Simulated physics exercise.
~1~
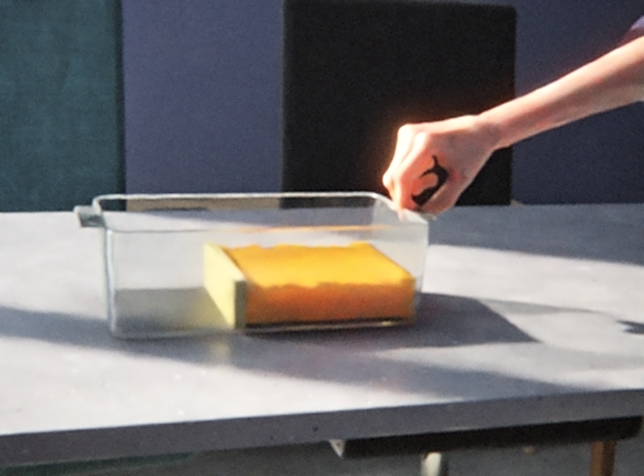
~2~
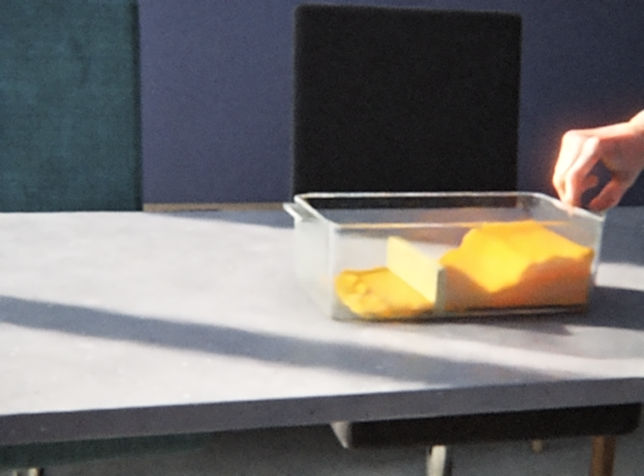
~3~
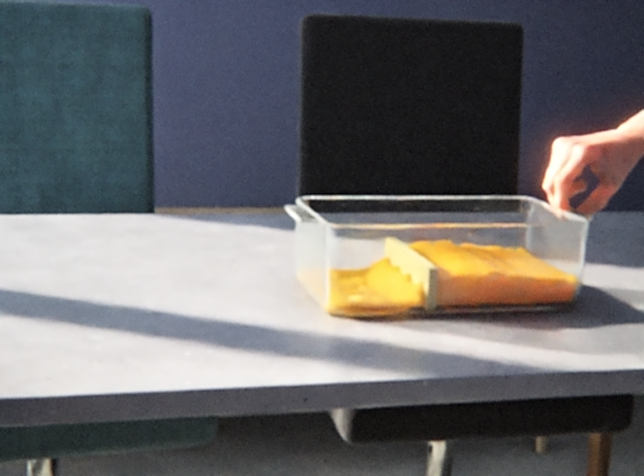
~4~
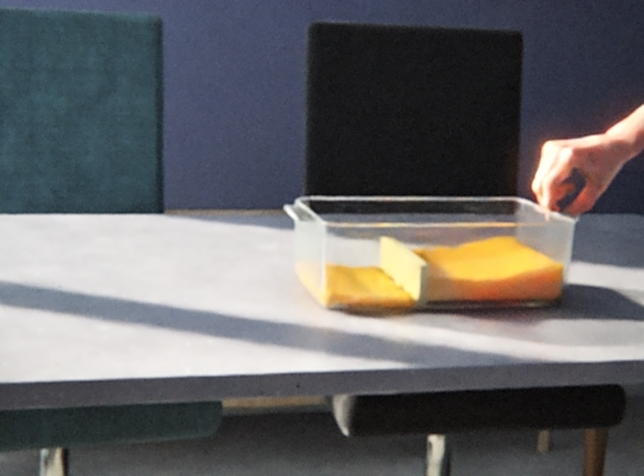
In this clip, a hand pulls a divided glass food box rightwards across a grey table, and the orange juice held in its right half surges and spills over the low divider, leaving a shallow layer on the left and most still on the right.
